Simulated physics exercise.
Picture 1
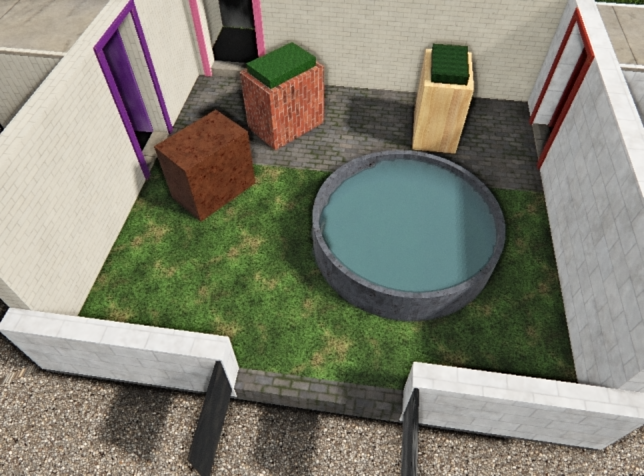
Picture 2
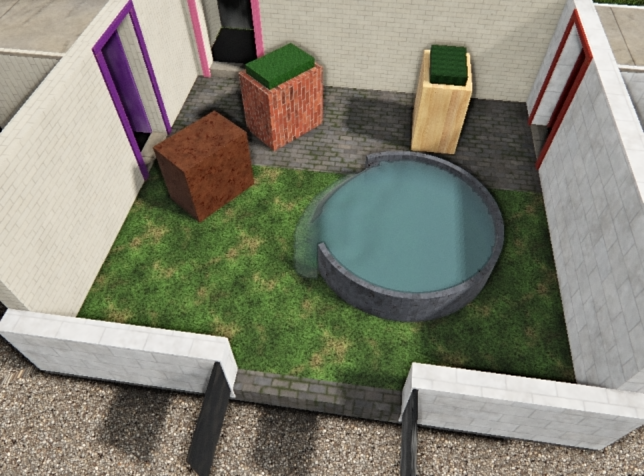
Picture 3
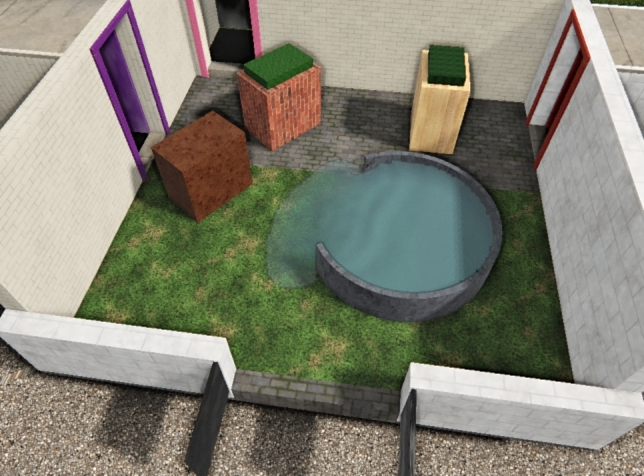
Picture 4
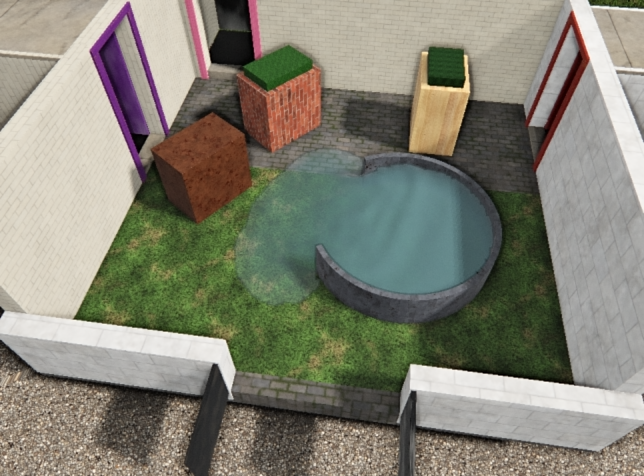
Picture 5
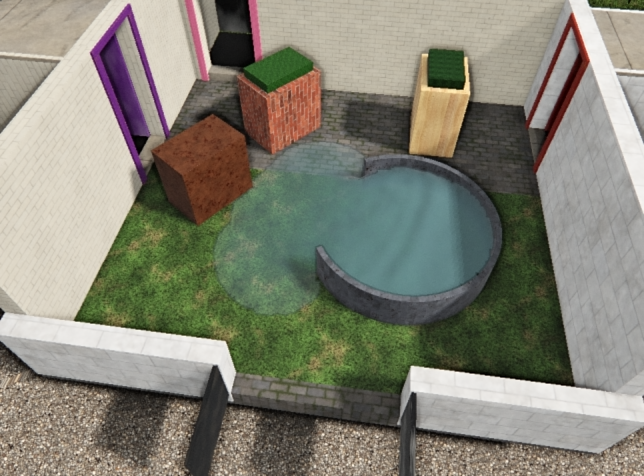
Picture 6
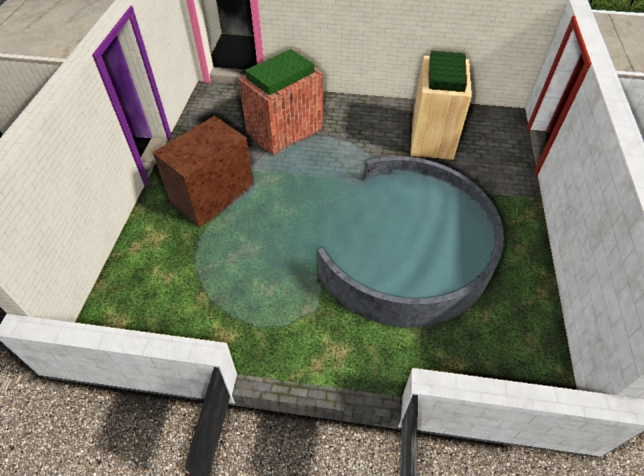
A round grey stone pool of blue-green water stands right of centre on the grass of a walled garden, seen from high above. Behind it are a red brick planter and a pale wooden one, with a rusty brown block, a purple doorframe at left and a red one at right. The pool's left wall opens and water spreads leftward in a widening, thinning sheet over grass and paving.
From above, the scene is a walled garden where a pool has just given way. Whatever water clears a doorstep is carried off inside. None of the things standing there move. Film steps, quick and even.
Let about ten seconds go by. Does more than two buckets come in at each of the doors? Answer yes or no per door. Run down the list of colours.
The pink door no, the purple door yes, the red door no.
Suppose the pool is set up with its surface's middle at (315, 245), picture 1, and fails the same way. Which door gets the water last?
The door meant here is the red one.
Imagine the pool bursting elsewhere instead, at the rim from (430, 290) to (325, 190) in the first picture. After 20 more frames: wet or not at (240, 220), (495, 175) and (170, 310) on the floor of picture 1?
Soaked, untouched, soaked.
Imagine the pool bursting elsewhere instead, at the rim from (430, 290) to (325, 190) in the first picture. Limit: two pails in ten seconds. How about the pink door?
Result - the pink door misses the line.
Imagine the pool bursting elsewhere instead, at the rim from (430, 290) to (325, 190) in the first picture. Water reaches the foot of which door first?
Lab note - earliest arrival at the purple door.
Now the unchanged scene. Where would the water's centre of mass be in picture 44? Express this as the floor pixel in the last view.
I'd put my finger on (288, 200).
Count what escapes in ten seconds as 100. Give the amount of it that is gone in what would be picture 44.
Share gone by then: About 45 %.
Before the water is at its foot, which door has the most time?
Result: The red-painted one.
A moment on, water covers 30 % of the floor; the pink door not reached, the purple door not reached, the red door not reached.
Next, water covers 45 % of the floor; the pink door not reached, the purple door under two buckets in, the red door not reached.
Then, water covers 65 % of the floor; the pink door wet at the sill, nothing in, the purple door over two buckets in, the red door not reached.
Later, water covers 80 % of the floor; the pink door wet at the sill, nothing in, the purple door over two buckets in, the red door wet at the sill, nothing in.
In the end, water covers 95 % of the floor; the pink door wet at the sill, nothing in, the purple door over two buckets in, the red door under two buckets in.
